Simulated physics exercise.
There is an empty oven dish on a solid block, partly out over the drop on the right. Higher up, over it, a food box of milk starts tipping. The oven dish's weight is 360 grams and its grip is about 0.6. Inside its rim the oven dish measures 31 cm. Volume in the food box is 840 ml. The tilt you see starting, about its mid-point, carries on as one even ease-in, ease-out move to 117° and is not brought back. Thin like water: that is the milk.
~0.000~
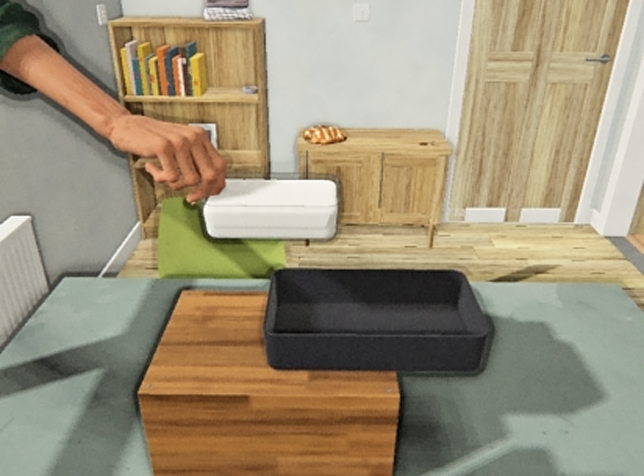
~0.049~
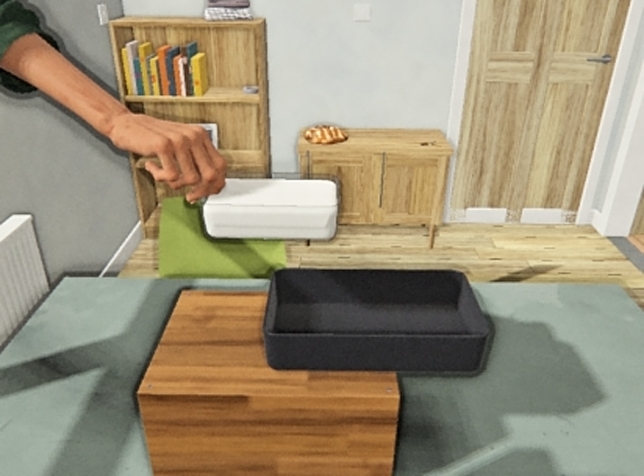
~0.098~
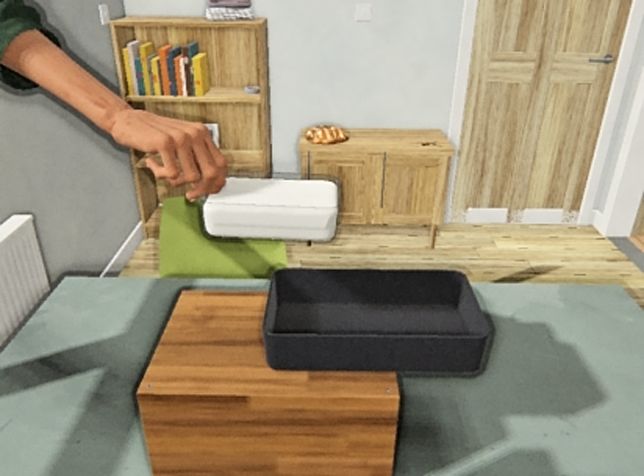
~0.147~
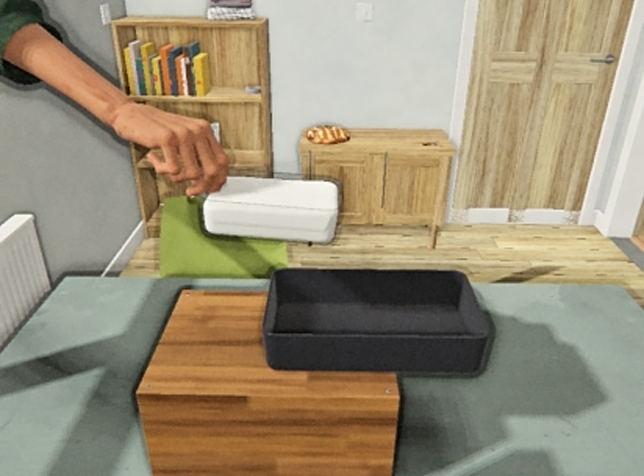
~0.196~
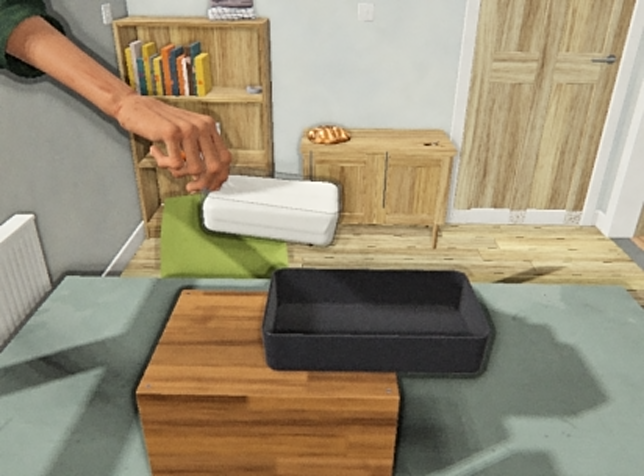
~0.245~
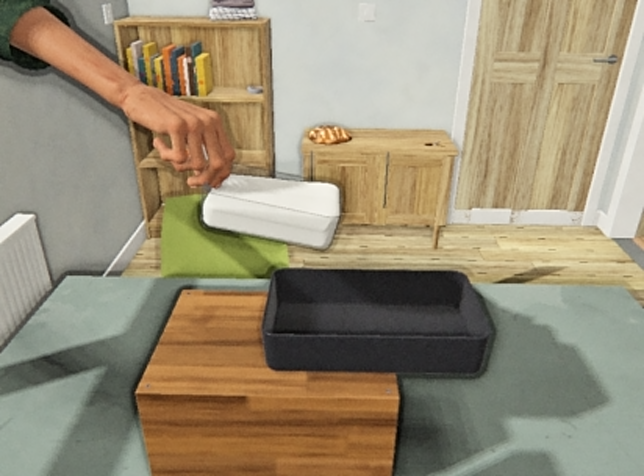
In a bright room with a wooden bookcase, a low cabinet and pale doors, the view looks slightly down across a grey-green tabletop. A dark, empty oven dish sits partly on a brown wooden block, extending past its right side, while a hand from the left holds a white food box above. The hand gradually tilts the box slightly, its right end dipping, while the dish and block stay still.
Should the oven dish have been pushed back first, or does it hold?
The oven dish? It stays up there.
After 0.68 s the tilt is 71° and 14 per cent is still to pour; the oven dish lies level with 39 per cent in it.
After 1.00 s the tilt is 109° and 1 per cent is still to pour; the oven dish lies level with 86 per cent in it.
After 1.34 s the tilt is 117° and 0 per cent is still to pour; the oven dish lies level with 91 per cent in it.
After 1.70 s the tilt is 117° and 0 per cent is still to pour; the oven dish lies level with 91 per cent in it.
In the end the oven dish lies level with 91 per cent in it.
